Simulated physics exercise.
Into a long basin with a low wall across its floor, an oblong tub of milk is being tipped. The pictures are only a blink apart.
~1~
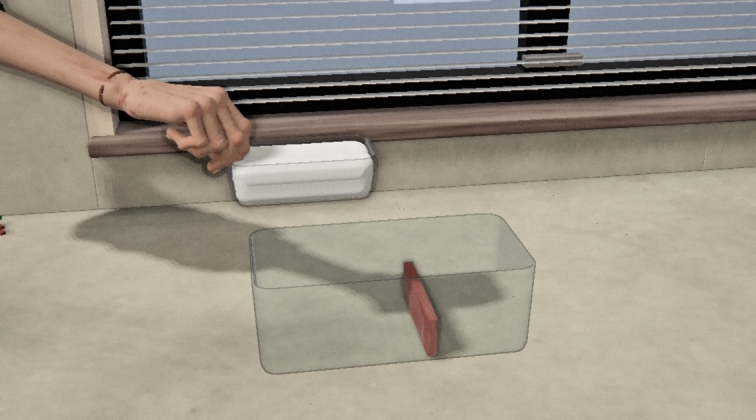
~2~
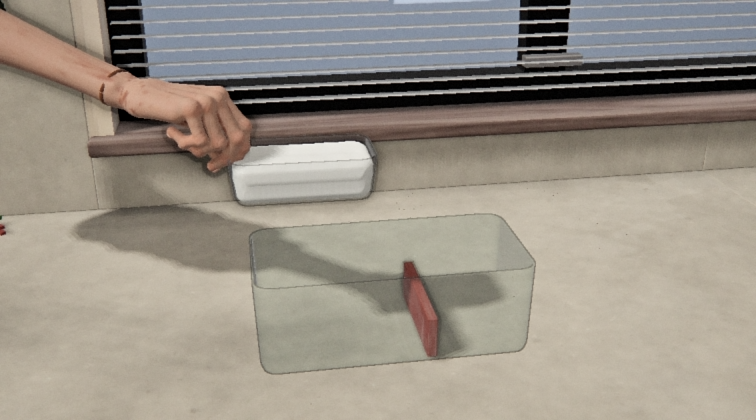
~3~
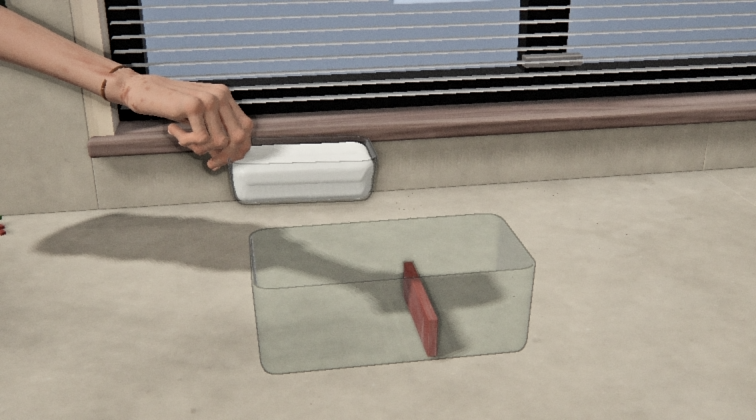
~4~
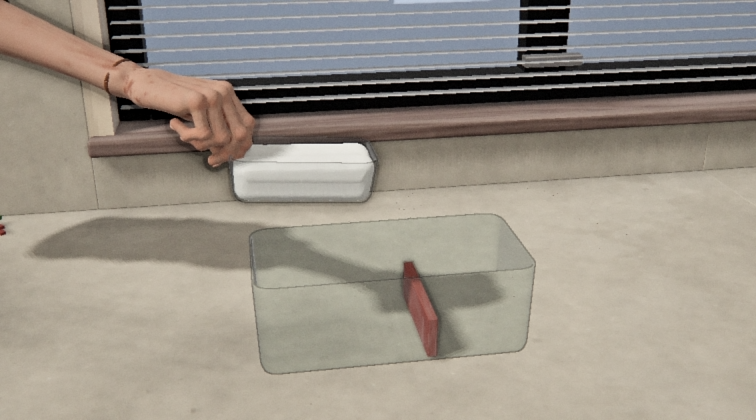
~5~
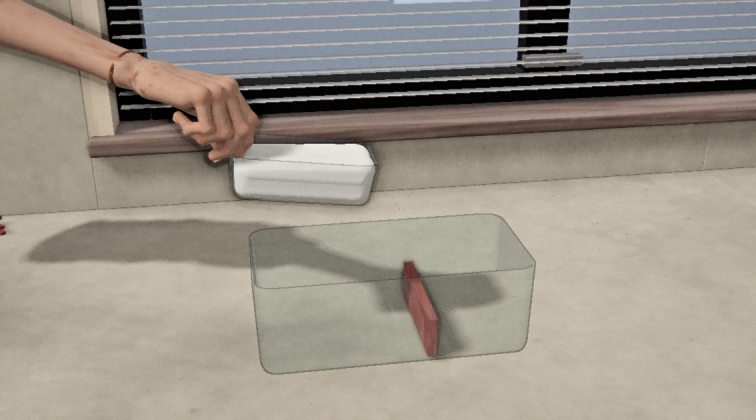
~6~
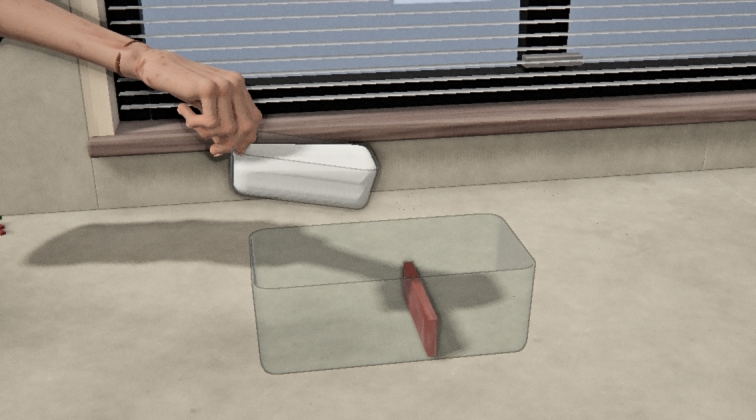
The video shows a hand at the left holding a white oblong tub above and behind a long clear basin with a low red wall across its floor; the tub stays level at first, then tilts slightly down to the right.
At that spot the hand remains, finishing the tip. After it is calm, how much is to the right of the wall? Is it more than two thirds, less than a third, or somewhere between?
Sits mid-range.
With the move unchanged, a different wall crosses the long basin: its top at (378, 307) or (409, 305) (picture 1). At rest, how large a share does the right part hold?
Try 1: About 80 percent; try 2: About 70 percent.
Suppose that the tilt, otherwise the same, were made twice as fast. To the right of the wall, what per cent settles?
I'd say roughly 25 in every hundred ends up there.
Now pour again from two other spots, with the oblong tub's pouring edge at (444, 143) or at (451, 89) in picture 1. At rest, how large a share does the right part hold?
Start one gives close to 85 percent, start two close to 75 percent.
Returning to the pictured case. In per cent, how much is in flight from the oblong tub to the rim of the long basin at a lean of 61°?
Roughly 35 %.
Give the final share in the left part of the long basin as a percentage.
Roughly 45 %.
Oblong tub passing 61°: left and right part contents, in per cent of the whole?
Left: 15 %; right: 30 %.
A moment on, the oblong tub is tipped part way and 23 per cent is still to pour, 13 is left of the wall and 31 right of it.
Next, the oblong tub is tipped on its side and 4 per cent is still to pour, 39 is left of the wall and 54 right of it.
Then the oblong tub is tipped on its side and 0 per cent is still to pour, 46 is left of the wall and 54 right of it.
Later the oblong tub is tipped on its side and 0 per cent is still to pour, 46 is left of the wall and 54 right of it.
Finally, 46 per cent lies left of the wall, 54 right of it and 0 outside.
